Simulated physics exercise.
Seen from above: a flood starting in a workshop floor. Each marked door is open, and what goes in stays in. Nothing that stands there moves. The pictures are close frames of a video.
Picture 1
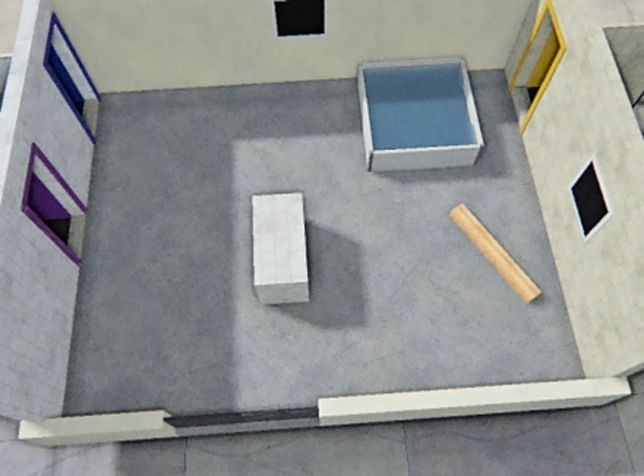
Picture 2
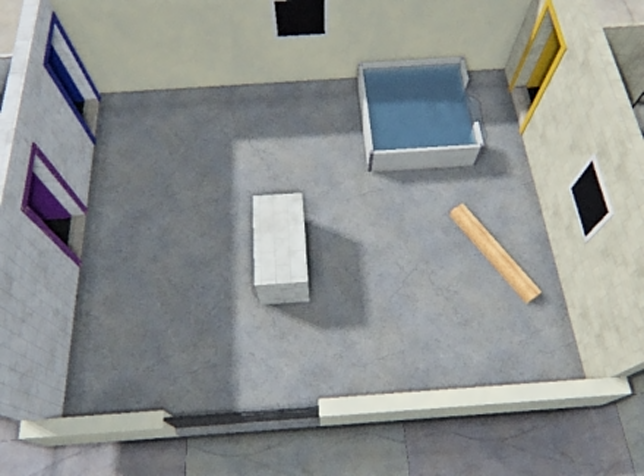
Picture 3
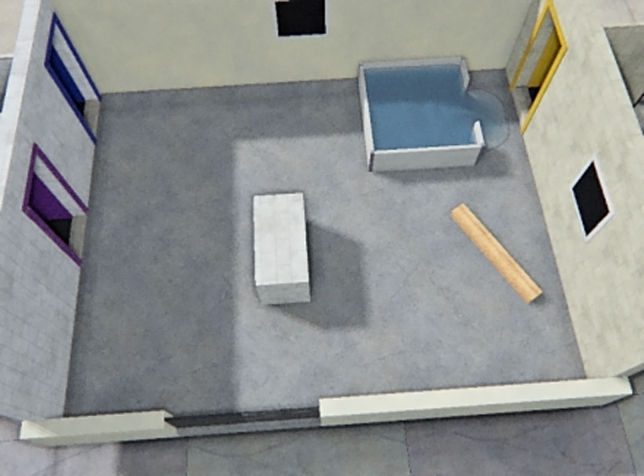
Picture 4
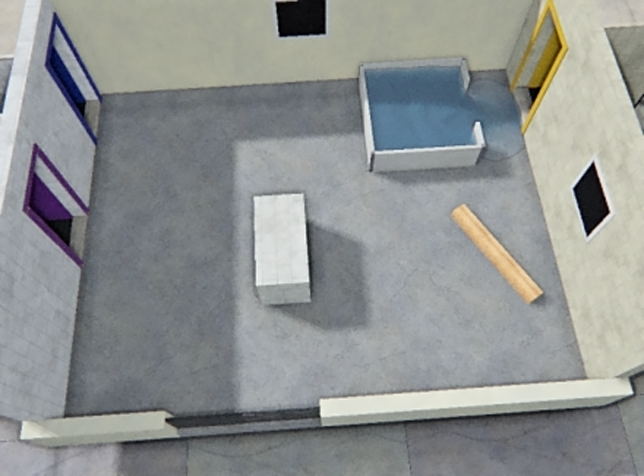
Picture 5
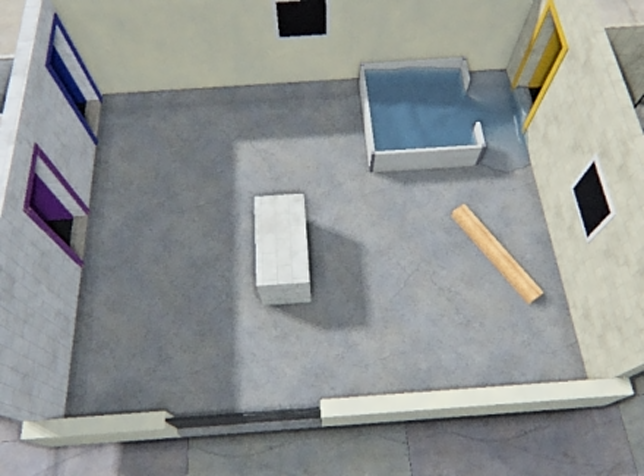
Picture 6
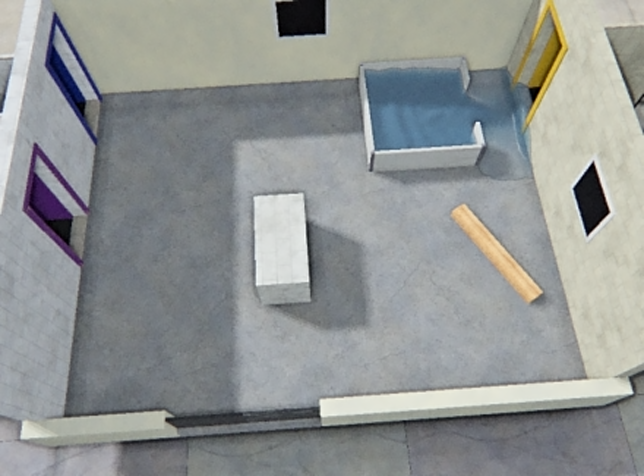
Water sits still in an open white-walled tank near the back right of a workshop floor, then starts pouring through a gap in the tank's right side. It spreads in a thin, rounded sheet toward the yellow-framed doorway, then creeps forward along the right wall, while the pale block and wooden beam stay still.
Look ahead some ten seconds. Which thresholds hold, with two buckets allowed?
In the end: The purple door admits no more than that; the blue door admits no more than that; the yellow door lets in a lot.
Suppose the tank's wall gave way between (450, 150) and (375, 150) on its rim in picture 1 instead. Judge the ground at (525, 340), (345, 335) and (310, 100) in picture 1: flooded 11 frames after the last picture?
In that order: Wet, under water, dry.
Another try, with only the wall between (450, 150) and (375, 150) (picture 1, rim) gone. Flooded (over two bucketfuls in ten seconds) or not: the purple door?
Purple keeps below it.
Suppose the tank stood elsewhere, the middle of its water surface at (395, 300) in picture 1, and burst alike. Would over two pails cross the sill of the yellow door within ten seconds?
Then: The yellow door lets less in.
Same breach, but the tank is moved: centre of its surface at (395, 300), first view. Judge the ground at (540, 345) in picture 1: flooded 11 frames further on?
There: Covered.
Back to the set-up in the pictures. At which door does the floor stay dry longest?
I say the purple-painted one.
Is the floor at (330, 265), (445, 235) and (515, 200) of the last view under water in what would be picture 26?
As listed: Not flooded, free of water, flooded.
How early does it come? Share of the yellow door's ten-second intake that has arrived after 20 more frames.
Near 95 in a hundred.
A moment on, water covers 5 % of the floor; the purple door not reached, the blue door not reached, the yellow door over two buckets in.
Next, water covers 15 % of the floor; the purple door not reached, the blue door not reached, the yellow door far over two buckets in.
Then, water covers 20 % of the floor; the purple door not reached, the blue door not reached, the yellow door far over two buckets in.
Later, water covers 40 % of the floor; the purple door not reached, the blue door wet at the sill, nothing in, the yellow door far over two buckets in.
In the end, water covers 70 % of the floor; the purple door wet at the sill, nothing in, the blue door wet at the sill, nothing in, the yellow door far over two buckets in.
